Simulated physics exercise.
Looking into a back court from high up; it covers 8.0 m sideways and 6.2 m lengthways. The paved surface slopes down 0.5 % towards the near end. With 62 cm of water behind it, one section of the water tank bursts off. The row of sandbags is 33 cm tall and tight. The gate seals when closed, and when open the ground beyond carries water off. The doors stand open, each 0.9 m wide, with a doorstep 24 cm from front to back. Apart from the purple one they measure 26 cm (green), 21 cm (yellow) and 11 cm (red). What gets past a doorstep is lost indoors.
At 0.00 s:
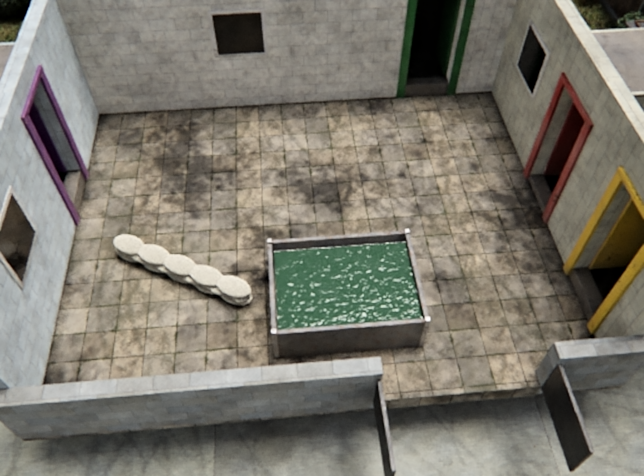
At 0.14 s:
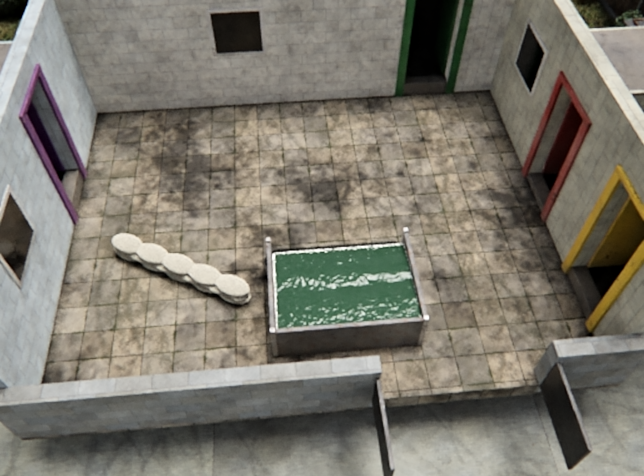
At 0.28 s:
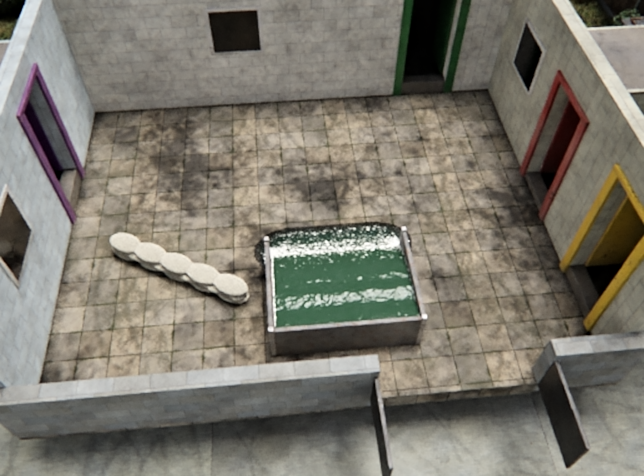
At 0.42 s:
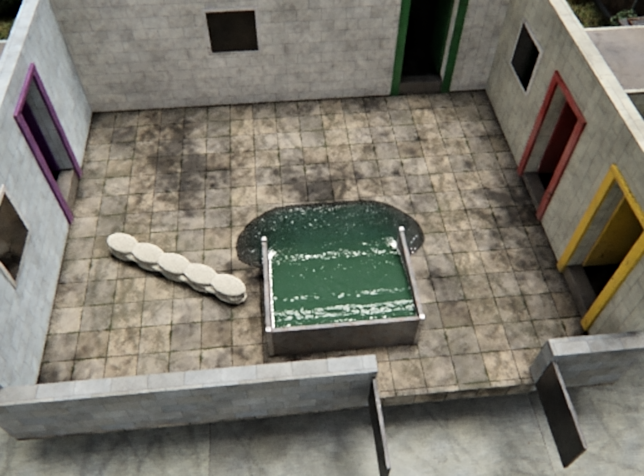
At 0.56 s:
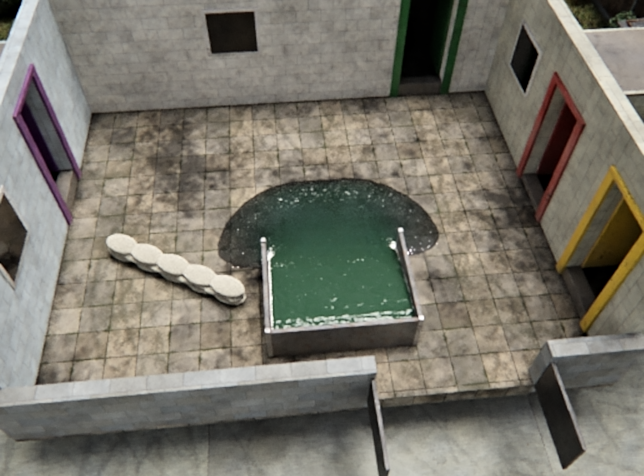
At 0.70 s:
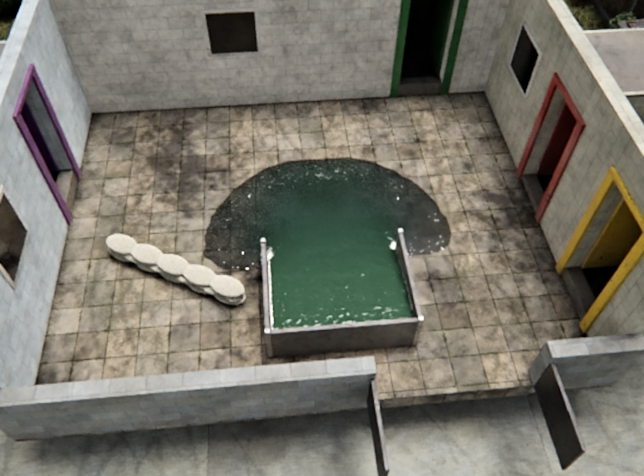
In a walled back court, green water pouring from the far side of a tank and spreading in a dark fan over paving.
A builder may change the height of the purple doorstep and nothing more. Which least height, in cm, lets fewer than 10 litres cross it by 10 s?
Some 5 cm above the ground.
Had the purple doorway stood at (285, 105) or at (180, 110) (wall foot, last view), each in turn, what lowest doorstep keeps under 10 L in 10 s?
About 21 and 9.0 cm.
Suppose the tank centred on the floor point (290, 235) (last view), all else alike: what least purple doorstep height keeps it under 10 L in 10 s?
About 6.0 cm.
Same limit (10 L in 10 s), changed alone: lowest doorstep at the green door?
Roughly 11.5 cm at green.
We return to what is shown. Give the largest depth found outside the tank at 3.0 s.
About 31 cm.
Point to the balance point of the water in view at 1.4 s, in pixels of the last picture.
Near (327, 230).
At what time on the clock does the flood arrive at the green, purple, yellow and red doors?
Arrival: Green 2.0 s, purple 3.6 s, yellow 5.5 s, red 3.0 s.
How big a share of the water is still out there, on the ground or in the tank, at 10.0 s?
Some 94 per cent remains.
After 1.4 s water covers 35 % of the floor, deepest (21 cm) near (307, 253); it has not reached the purple door.
After 3.0 s water covers 50 % of the floor, deepest (31 cm) near (482, 93); it has not reached the purple door.
After 10.0 s water covers 95 % of the floor, deepest (8 cm) near (582, 364); 4 cm at the purple door, 0 litres in over its 27 cm doorstep.
At the purple door as built, the water arrived by 3.6 s and peaked near 8 cm at 5.4 s.
With a doorstep of 4 cm, 16 litres would have come in within the 10 s; with 5.5 cm, 6 litres. So under 10 litres takes about 5 cm.
